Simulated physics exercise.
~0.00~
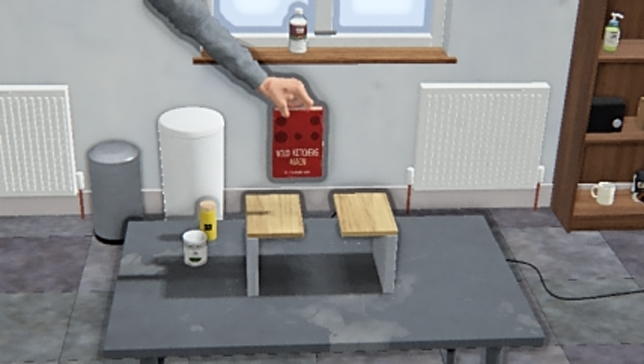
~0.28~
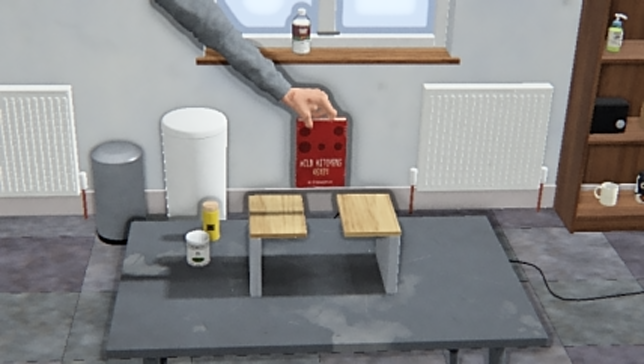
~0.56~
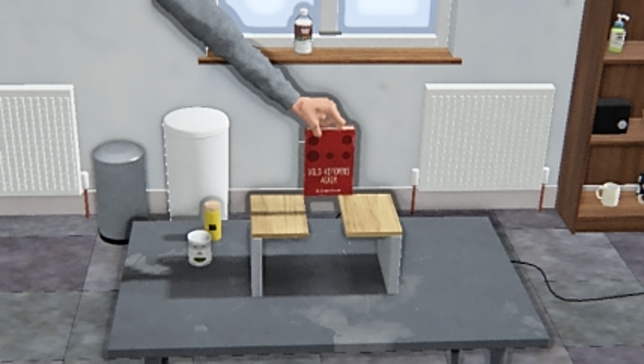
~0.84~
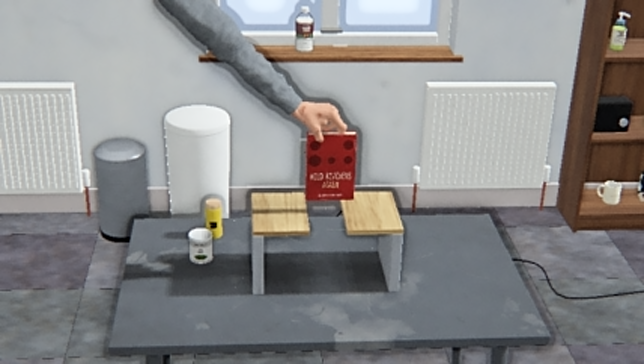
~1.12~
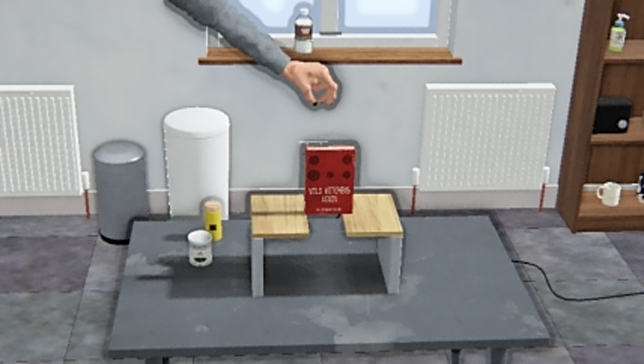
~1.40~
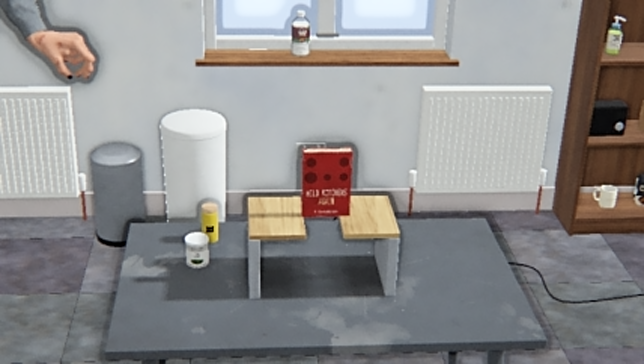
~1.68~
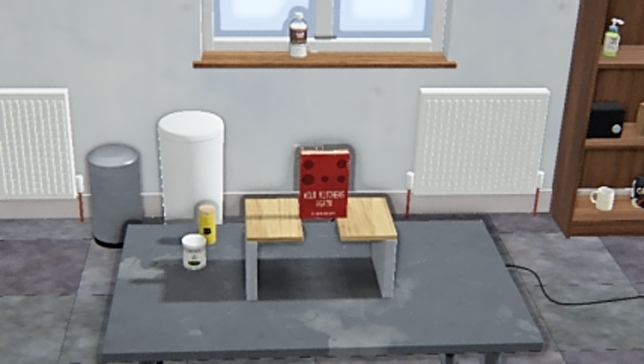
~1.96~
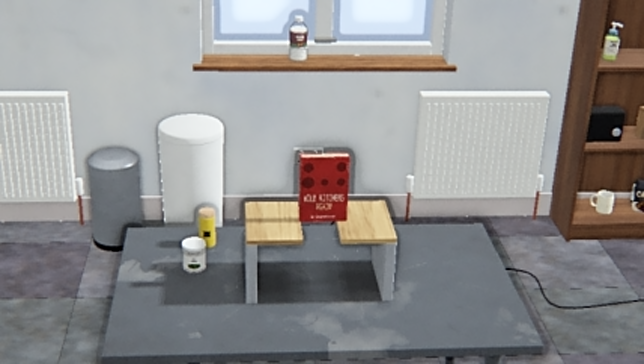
Red book being lowered by a hand over the gap between two wooden ledges, then released and lodging upright on top.
